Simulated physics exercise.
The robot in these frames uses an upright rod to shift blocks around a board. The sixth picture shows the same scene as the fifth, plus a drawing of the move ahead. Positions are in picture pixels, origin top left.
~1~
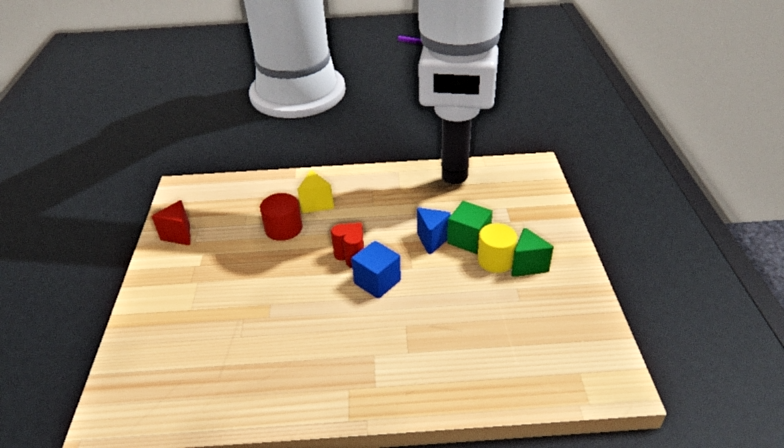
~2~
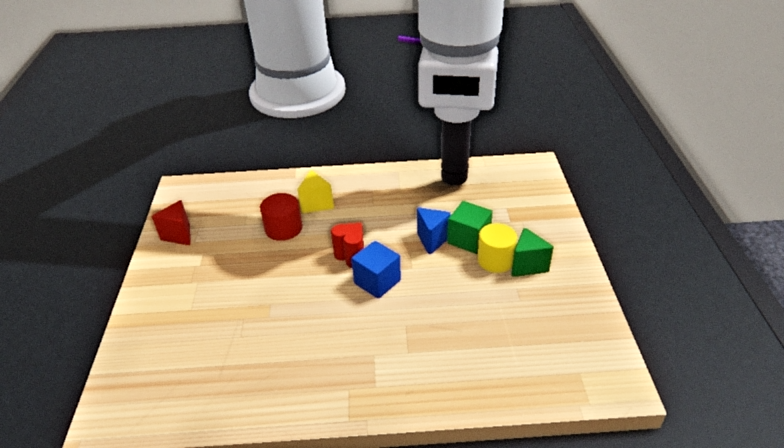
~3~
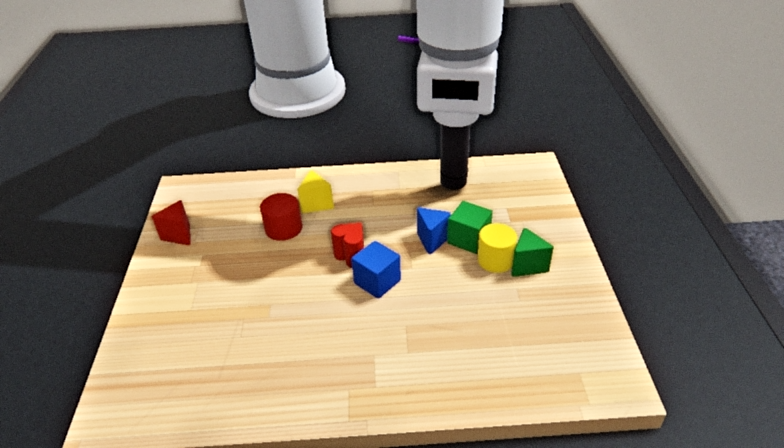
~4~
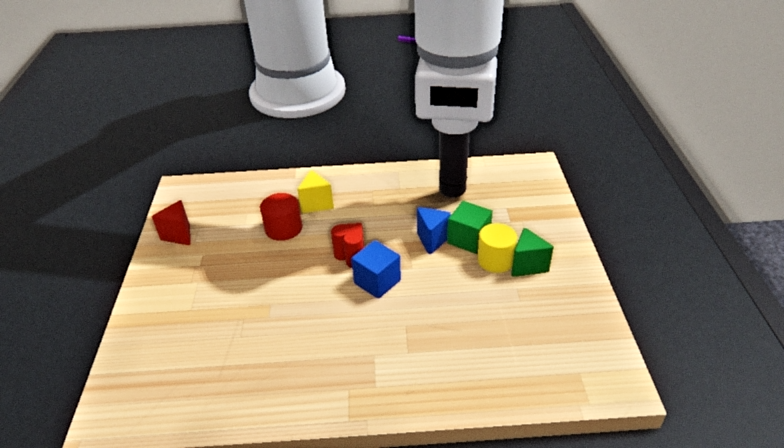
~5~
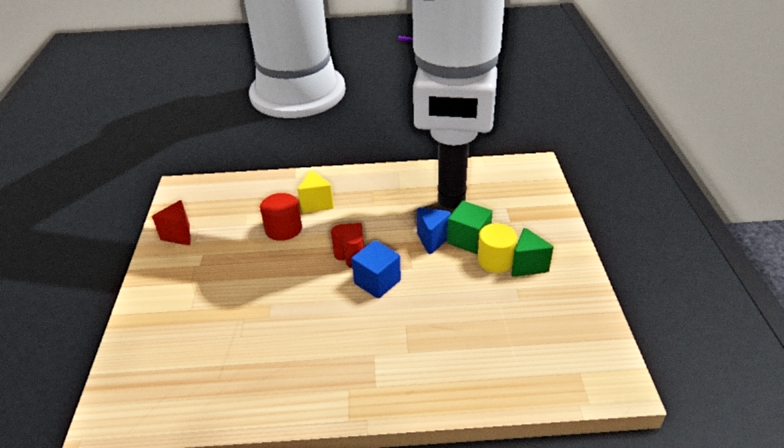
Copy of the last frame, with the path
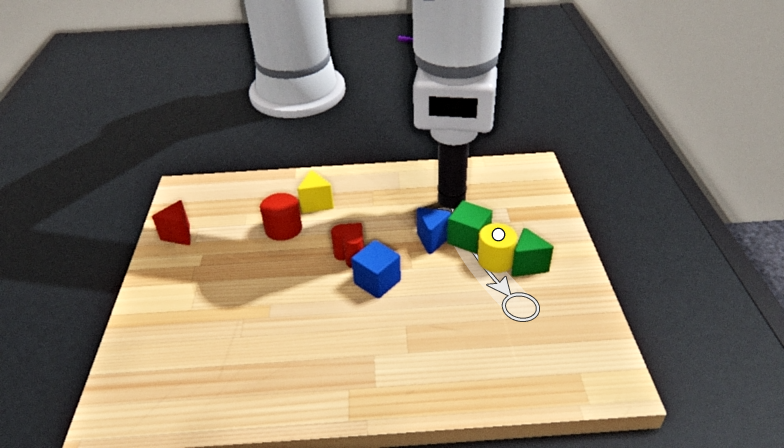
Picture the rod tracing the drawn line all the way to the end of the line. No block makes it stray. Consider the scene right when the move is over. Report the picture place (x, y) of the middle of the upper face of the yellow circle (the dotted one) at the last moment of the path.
Located at (556, 302).
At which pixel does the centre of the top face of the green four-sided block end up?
About (466, 267).
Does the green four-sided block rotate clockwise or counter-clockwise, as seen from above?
It goes round the way clock hands do.
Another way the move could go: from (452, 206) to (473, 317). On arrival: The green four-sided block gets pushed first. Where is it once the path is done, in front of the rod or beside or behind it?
It rides in front to the end.
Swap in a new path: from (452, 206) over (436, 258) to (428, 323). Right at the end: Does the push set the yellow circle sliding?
I expect so.
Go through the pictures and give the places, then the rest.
Tip of the rod at (455, 177), middles of tops, blue triangular piece at (432, 216), green four-sided block at (471, 214), yellow circle at (498, 235), green triangular piece at (531, 241), in the first picture.
Rod at (454, 178), nothing pushed, in the second picture.
Rod at (454, 183), nothing pushed, in the third picture.
Rod at (453, 190), nothing pushed, in the fourth picture.
Rod at (452, 201), blue triangular piece at (432, 216), green four-sided block at (471, 214), yellow circle at (498, 235), green triangular piece at (531, 241), in the fifth picture.
The line goes from (452, 206) over (466, 238) and (488, 271) to (521, 307); the dot is on the yellow circle.
On the path given first. One third of the way, rod at (466, 232); green four-sided block at (469, 238), turned 30° clockwise; yellow circle at (506, 254); green triangular piece at (537, 243), turned 20° anticlockwise.
Two thirds of the way, rod at (490, 267); green four-sided block at (466, 264), turned 100° clockwise; yellow circle at (516, 268); green triangular piece at (537, 243), turned 20° anticlockwise.
At the end, rod at (522, 301); blue triangular piece unmoved; green four-sided block at (466, 267), turned 115° clockwise; yellow circle at (556, 302); green triangular piece at (537, 243), turned 20° anticlockwise.
